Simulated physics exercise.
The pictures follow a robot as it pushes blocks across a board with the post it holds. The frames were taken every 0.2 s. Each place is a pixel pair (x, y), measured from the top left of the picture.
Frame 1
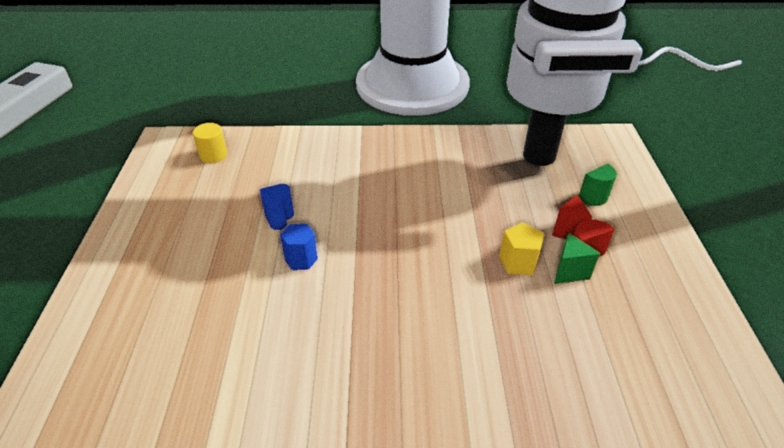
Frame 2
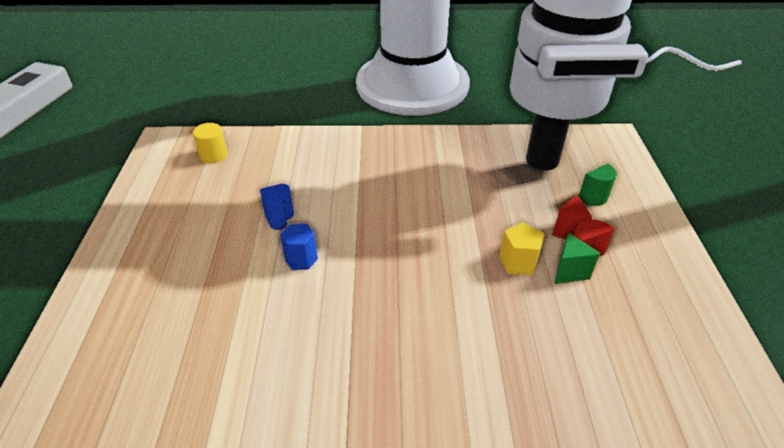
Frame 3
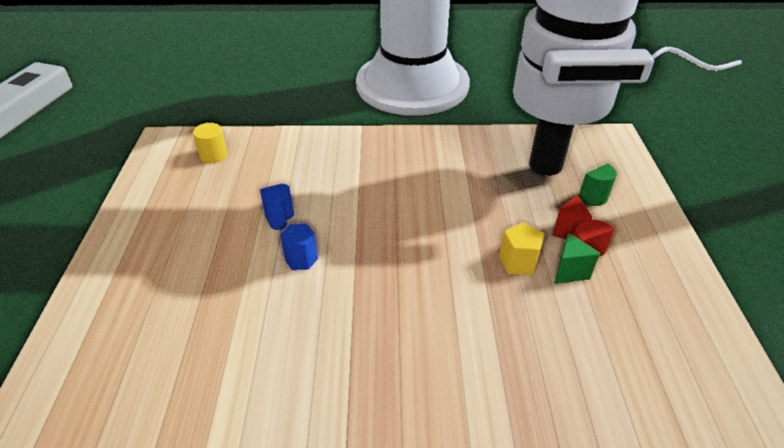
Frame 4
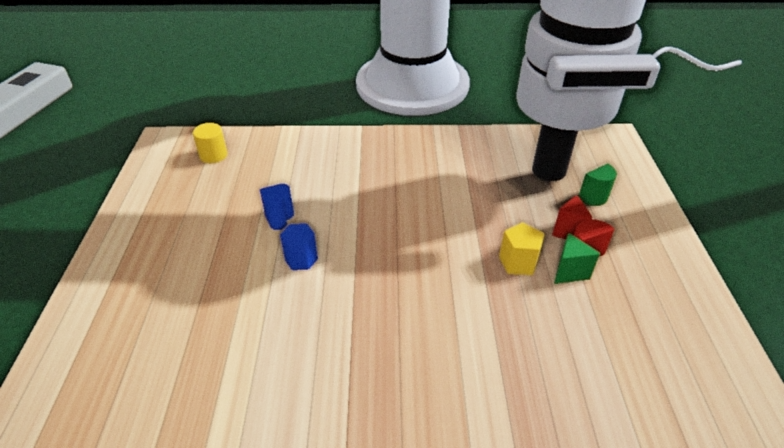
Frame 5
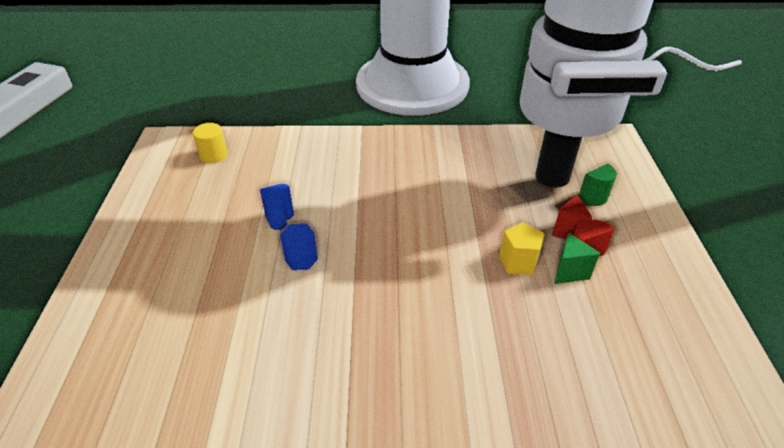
A robot arm's black post moved slightly forward and to the right over a wooden table, nearing a cluster of red, green and yellow blocks, while those and the blocks at left stayed still.
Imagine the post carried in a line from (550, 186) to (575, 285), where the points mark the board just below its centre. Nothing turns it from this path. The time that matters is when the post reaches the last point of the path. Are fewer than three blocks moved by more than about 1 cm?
That would be a no.
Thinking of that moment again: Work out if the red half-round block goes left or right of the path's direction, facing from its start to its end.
Left side.
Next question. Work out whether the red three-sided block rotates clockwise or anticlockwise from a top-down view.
Watching from overhead, you'd notice the red three-sided block rotating counter-clockwise.
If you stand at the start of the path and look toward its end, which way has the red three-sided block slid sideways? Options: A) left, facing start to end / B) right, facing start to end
My pick is A.
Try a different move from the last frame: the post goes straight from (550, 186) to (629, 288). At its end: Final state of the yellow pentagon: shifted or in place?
It keeps its position.
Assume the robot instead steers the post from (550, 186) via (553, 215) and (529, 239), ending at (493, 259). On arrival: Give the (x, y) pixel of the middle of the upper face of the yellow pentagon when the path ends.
About (511, 260).
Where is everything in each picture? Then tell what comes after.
In the first picture, post's lower end at (539, 156); red three-sided block at (576, 207); green three-sided block at (577, 248); red half-round block at (593, 228); green half-round block at (604, 172).
In the second picture, post at (542, 161); blocks still.
In the third picture, post at (546, 166); blocks still.
In the fourth picture, post at (549, 171); blocks still.
In the fifth picture, post at (552, 177); red three-sided block at (576, 207); green three-sided block at (577, 248); red half-round block at (593, 228); green half-round block at (604, 172).
On the path given first. One third of the way, post at (560, 207); red three-sided block at (582, 211); red half-round block at (596, 231).
Two thirds of the way, post at (569, 239); red three-sided block at (607, 227), turned 20° anticlockwise; red half-round block at (611, 246), turned 65° clockwise.
At the end, post at (579, 276); red three-sided block at (610, 228), turned 35° anticlockwise; green three-sided block at (581, 284), turned 25° anticlockwise; red half-round block at (625, 262); green half-round block still.
